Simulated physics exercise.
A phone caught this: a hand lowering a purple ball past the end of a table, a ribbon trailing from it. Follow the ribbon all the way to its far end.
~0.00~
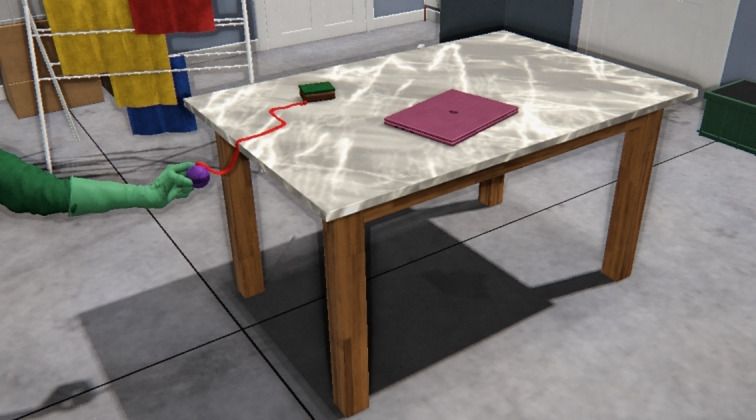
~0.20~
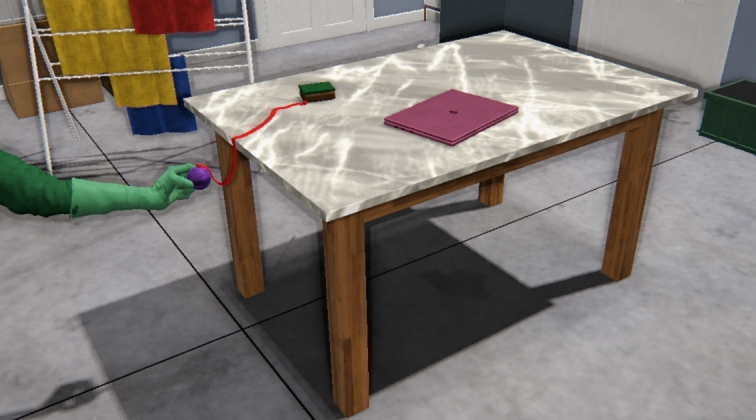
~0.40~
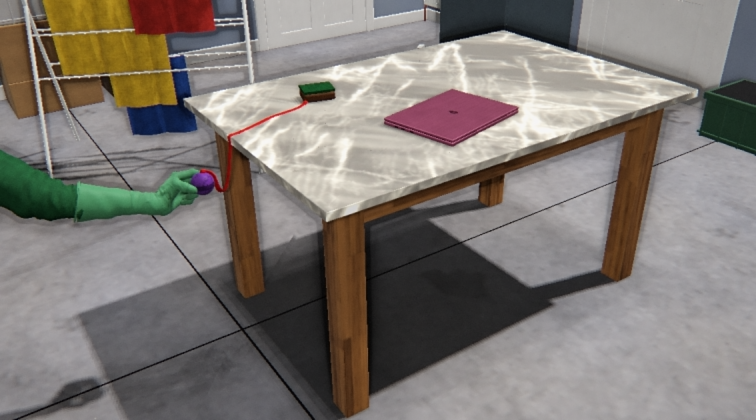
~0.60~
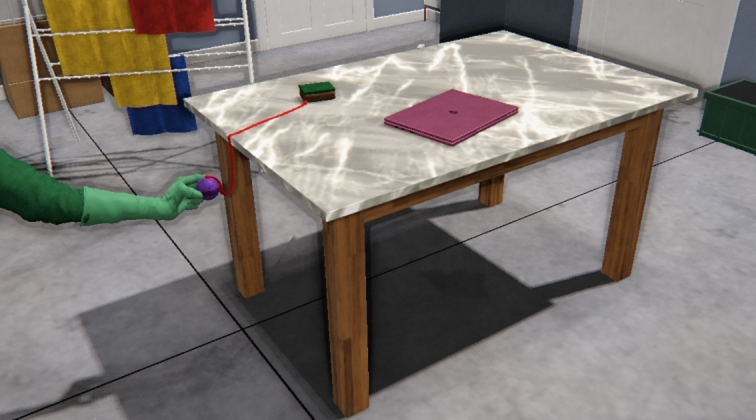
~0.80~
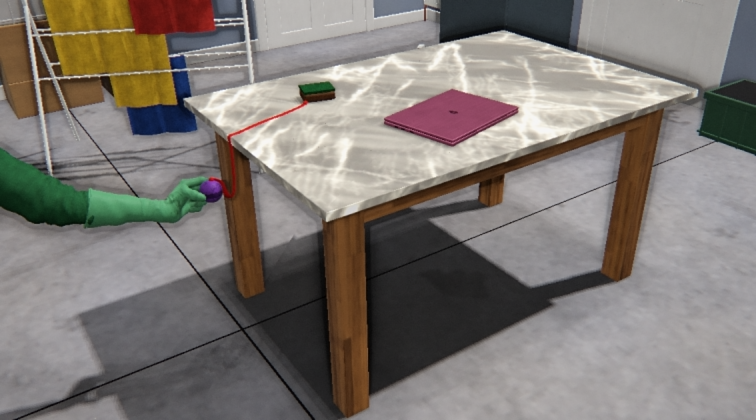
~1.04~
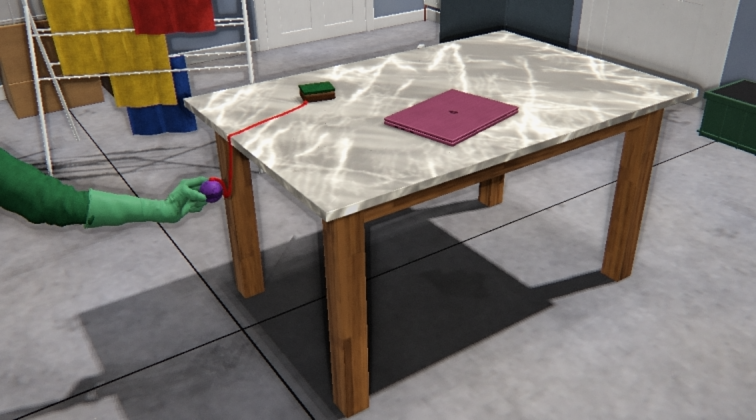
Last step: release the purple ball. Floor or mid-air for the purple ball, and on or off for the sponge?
One by one: The purple ball falls to the ground; the sponge is carried off.
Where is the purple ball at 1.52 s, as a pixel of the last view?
Around (259, 302).
After 1.52 s, ball below the edge near (259, 302); laptop unmoved; sponge tugged along near (249, 119).
After 1.96 s, ball on the floor near (266, 287); laptop unmoved; sponge down on the floor.
At rest, ball on the floor near (254, 282); laptop unmoved; sponge down on the floor. The purple ball lands on the floor and the sponge follows it down.
